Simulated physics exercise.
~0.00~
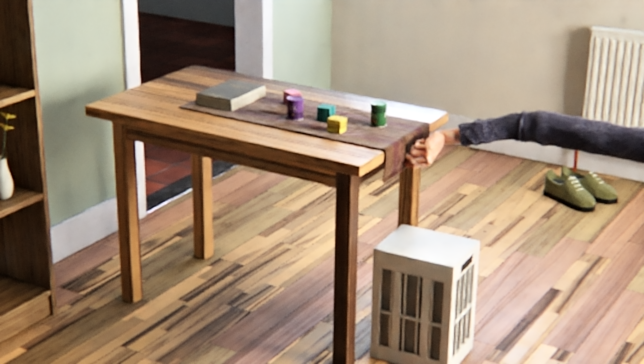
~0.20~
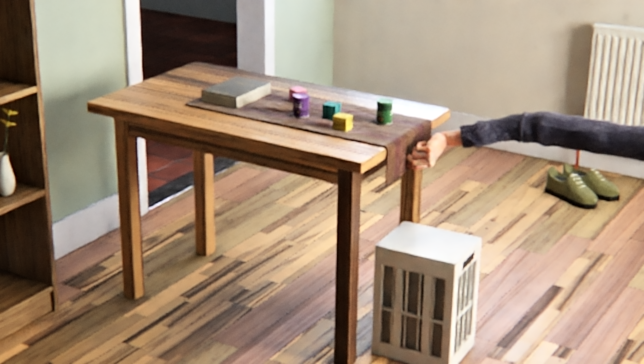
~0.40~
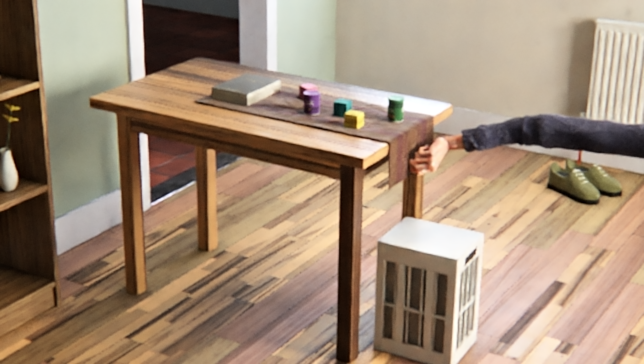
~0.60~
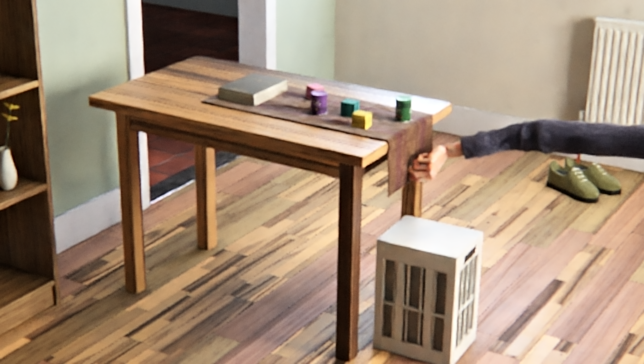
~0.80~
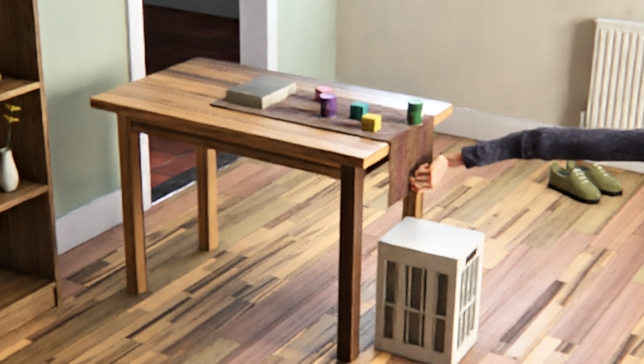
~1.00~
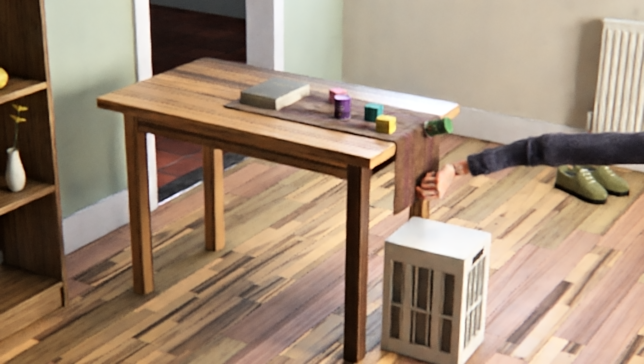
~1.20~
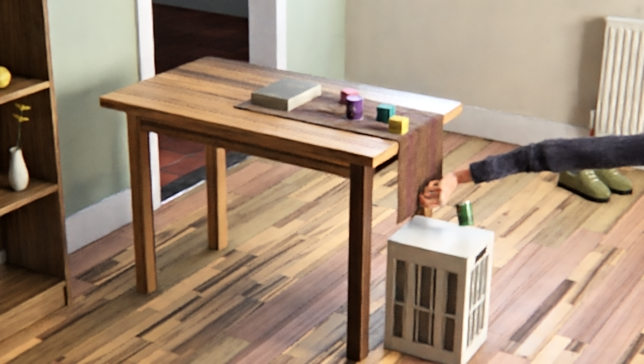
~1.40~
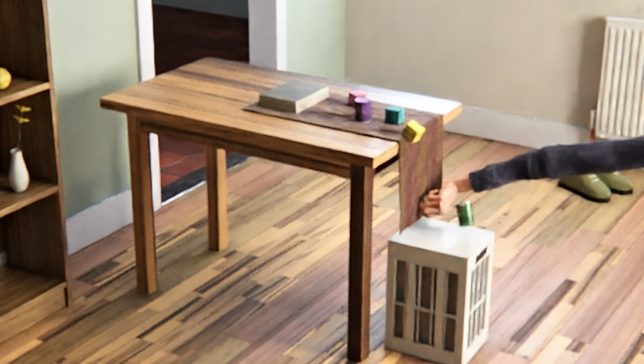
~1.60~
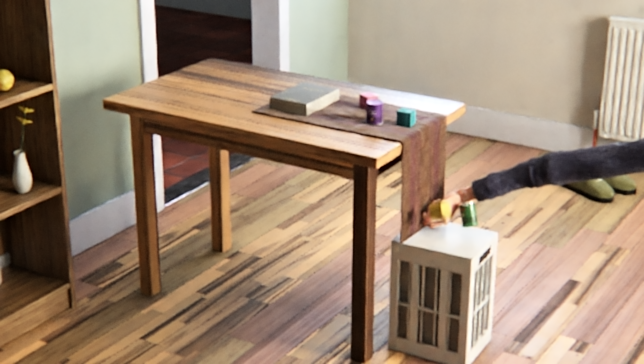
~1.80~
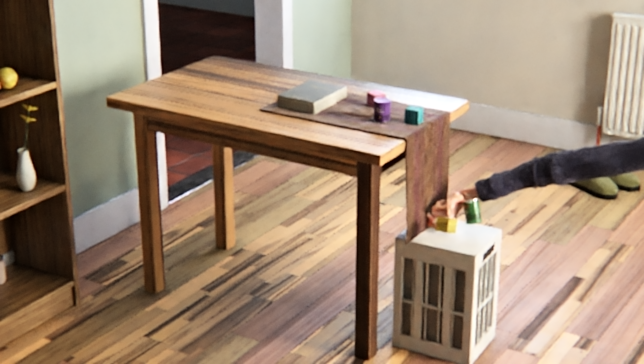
An arm in a dark sleeve reaches in from the right of a wood-floored room, seen from slightly above, gripping the end of a brown scarf on a wooden table. On the cloth are a grey book, a yellow cube, a turquoise cube, and green, purple and pinkish pieces, with a white crate below. The hand draws the scarf slowly right and down, carrying everything along. The green can tips over the edge and lands on the crate, then the yellow cube tumbles after it. Finally the hem hangs at the crate, both fallen pieces rest there, and the others remain on the table.
